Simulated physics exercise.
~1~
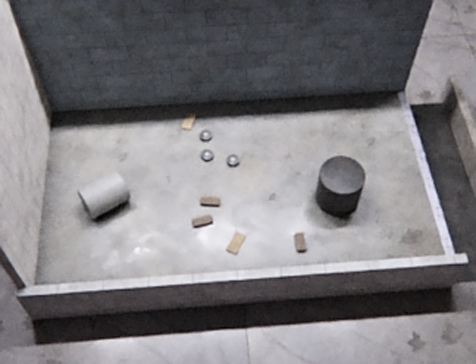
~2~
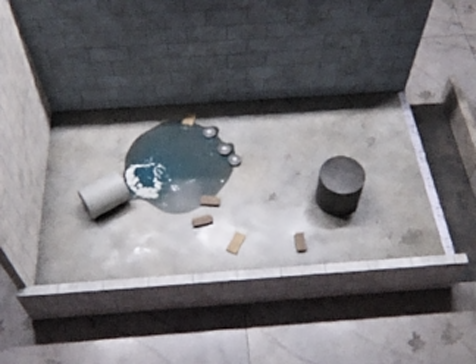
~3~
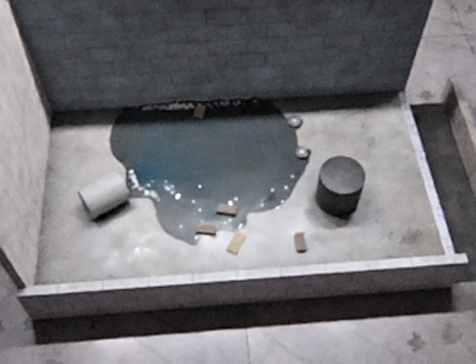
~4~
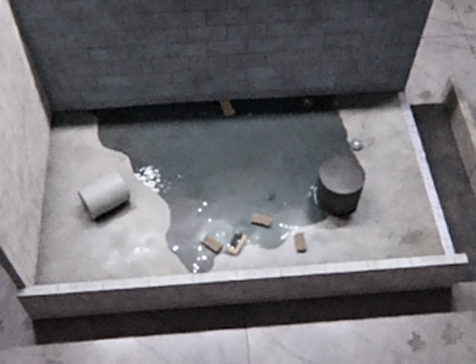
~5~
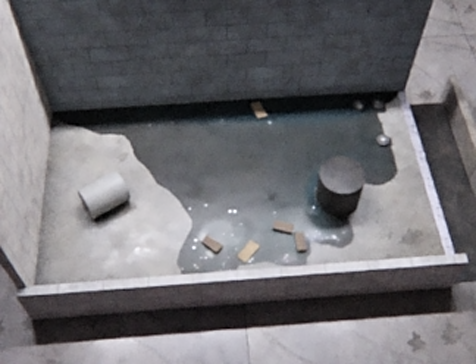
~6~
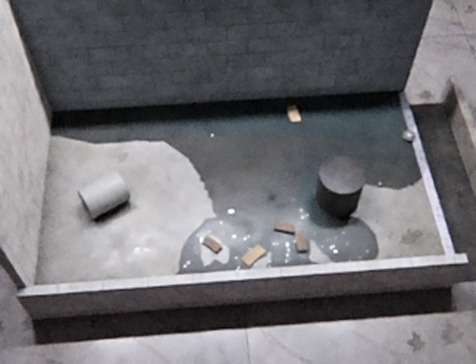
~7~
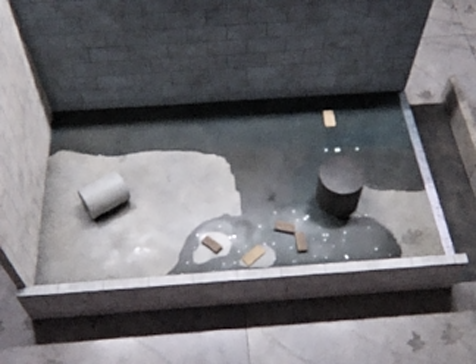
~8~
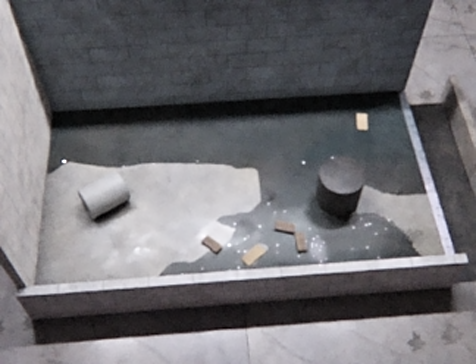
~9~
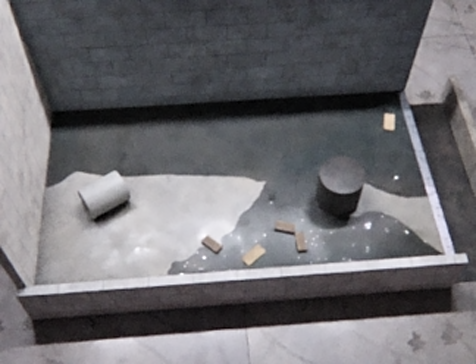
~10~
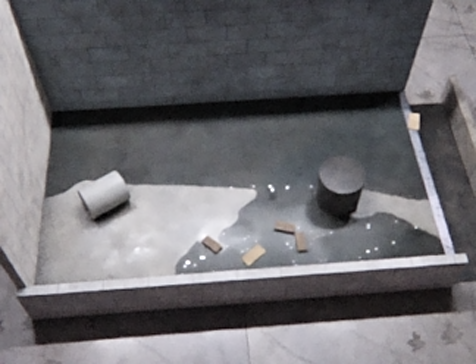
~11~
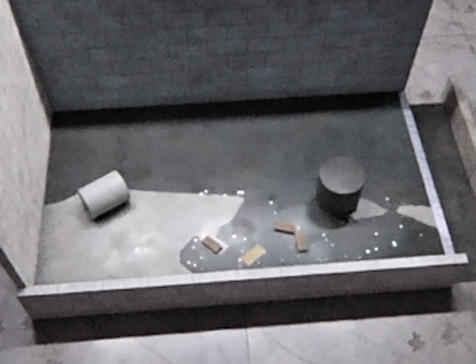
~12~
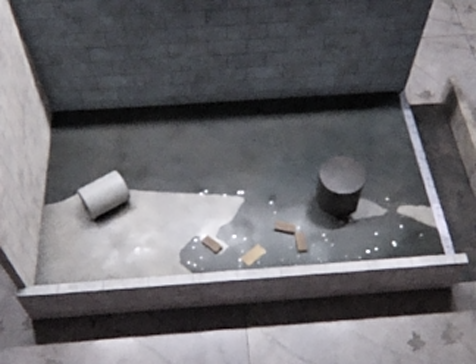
In this clip, water spreads from beside a pale cylinder across a walled floor, carrying small silvery lids and a tan board rightward until they leave the enclosure, while other boards shift slightly and settle near the front, with pale dry patches remaining.
